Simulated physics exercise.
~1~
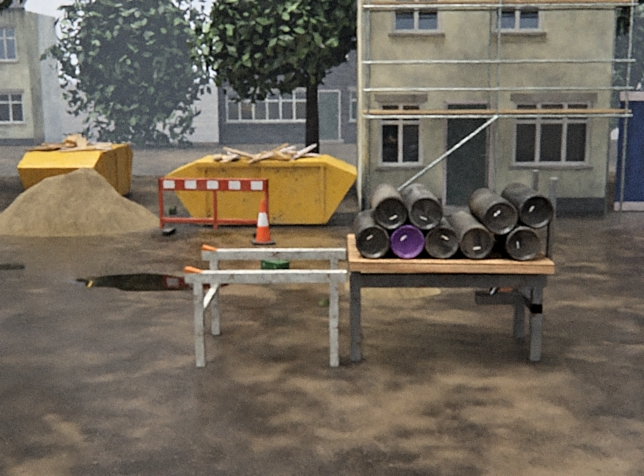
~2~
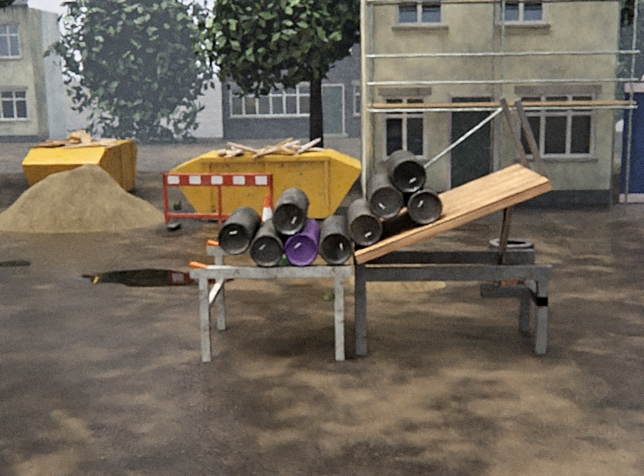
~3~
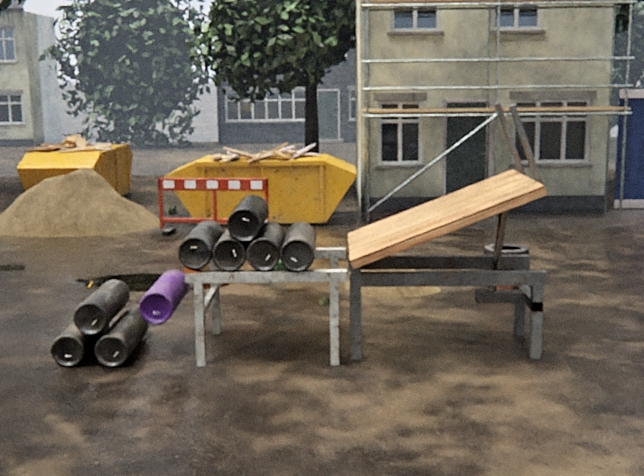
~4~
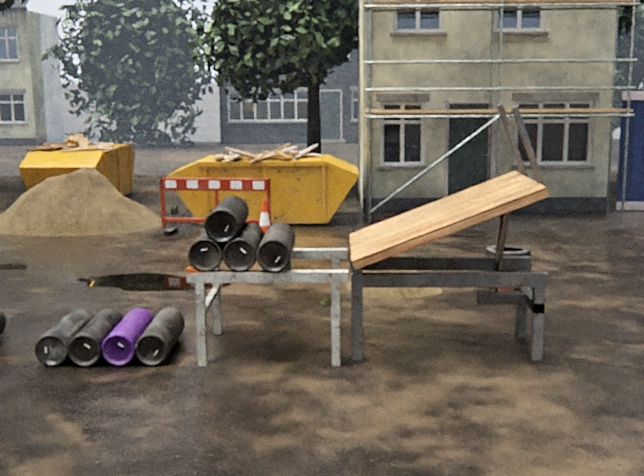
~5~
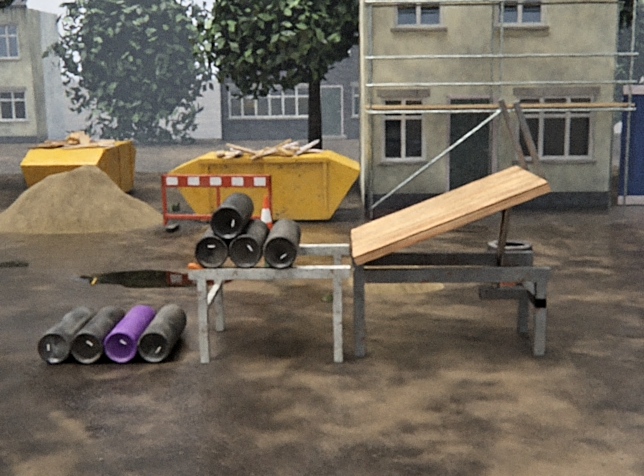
Purple gas cylinder among dark ones rolling left off a tilting wooden deck, crossing a rack and dropping to the ground.
